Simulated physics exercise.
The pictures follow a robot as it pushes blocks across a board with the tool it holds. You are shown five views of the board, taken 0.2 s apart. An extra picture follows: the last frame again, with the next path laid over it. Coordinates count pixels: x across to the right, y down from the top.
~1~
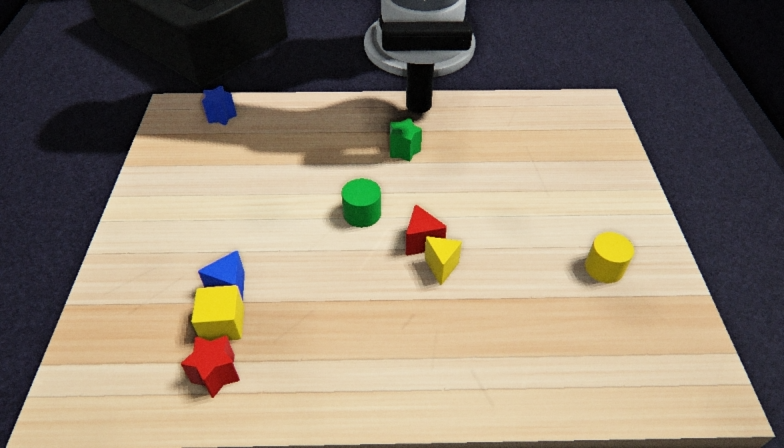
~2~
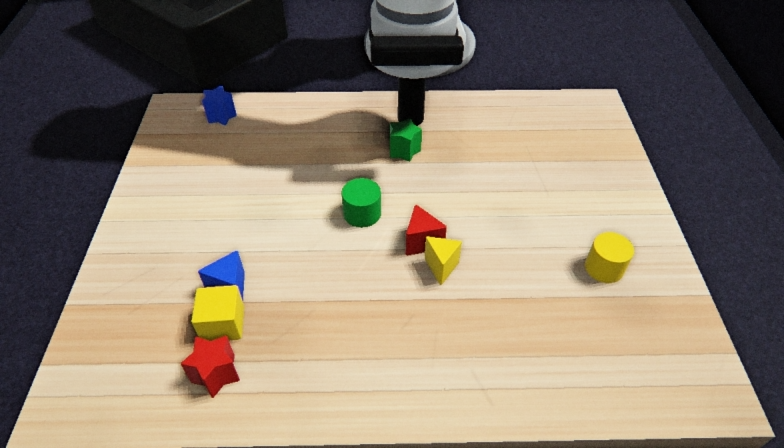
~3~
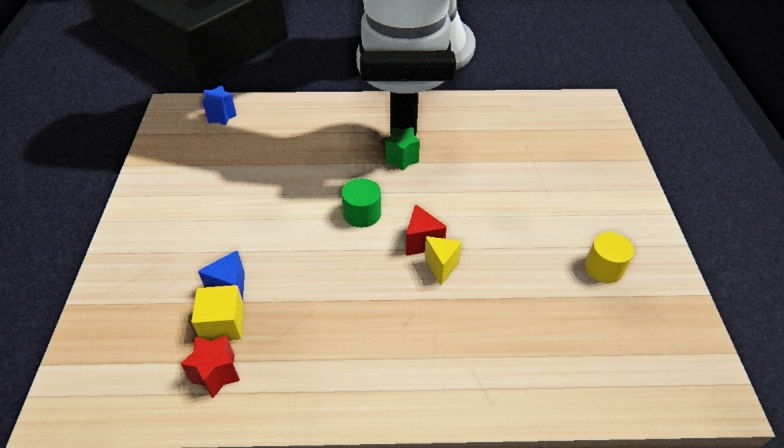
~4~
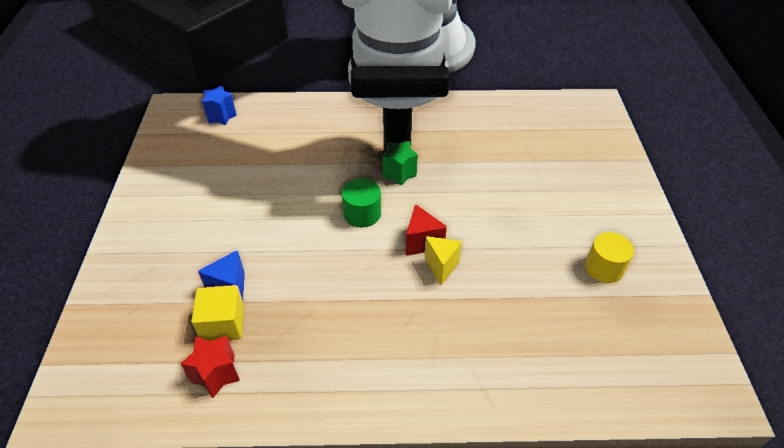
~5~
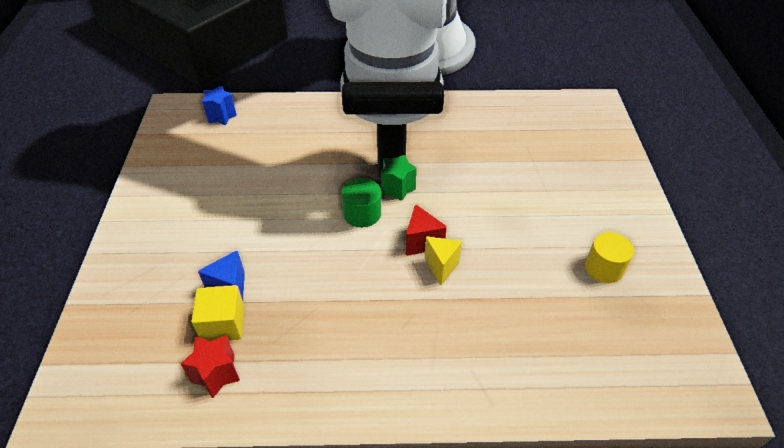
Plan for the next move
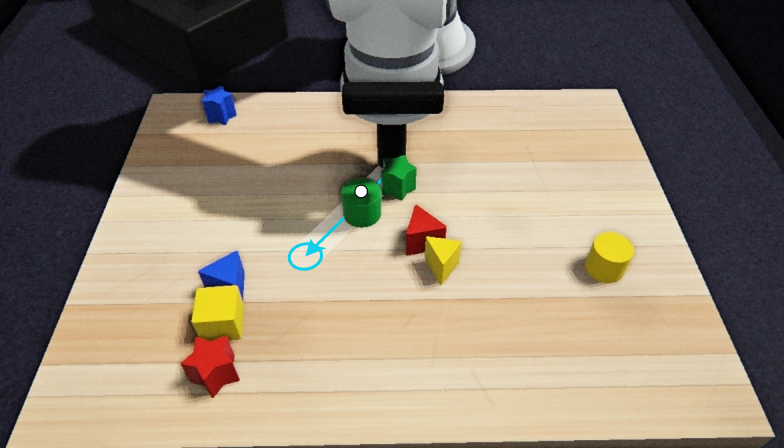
The footage shows a robotic arm above a wooden board scattered with colored blocks; its dark tool moves down to the green star-shaped block and pushes it a short way toward the viewer, near the green cylinder, while the other blocks stay still.
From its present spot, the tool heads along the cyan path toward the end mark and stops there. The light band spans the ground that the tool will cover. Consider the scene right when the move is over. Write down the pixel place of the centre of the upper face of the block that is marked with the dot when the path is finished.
Most likely (344, 239).
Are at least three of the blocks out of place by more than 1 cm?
I expect not.
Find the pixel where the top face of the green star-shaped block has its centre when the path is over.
At (396, 179).
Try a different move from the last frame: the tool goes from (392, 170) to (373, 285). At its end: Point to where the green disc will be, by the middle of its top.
It should be at (345, 209) by then.
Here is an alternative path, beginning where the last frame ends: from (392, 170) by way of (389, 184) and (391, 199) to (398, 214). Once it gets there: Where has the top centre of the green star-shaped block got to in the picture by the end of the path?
It sits at (411, 213).
Drawn move, from (392, 170) directly to (305, 256); the dot is on the green disc.
What follows on the original path. One third of the way, tool (365, 188); green disc (357, 199); green star-shaped block (396, 179), turned 50° anticlockwise.
Two thirds of the way, tool (336, 217); green disc (346, 229); green star-shaped block (396, 179), turned 50° anticlockwise.
At the end, tool (304, 248); blue triangular piece still; green disc (344, 239); green star-shaped block (396, 179), turned 50° anticlockwise.
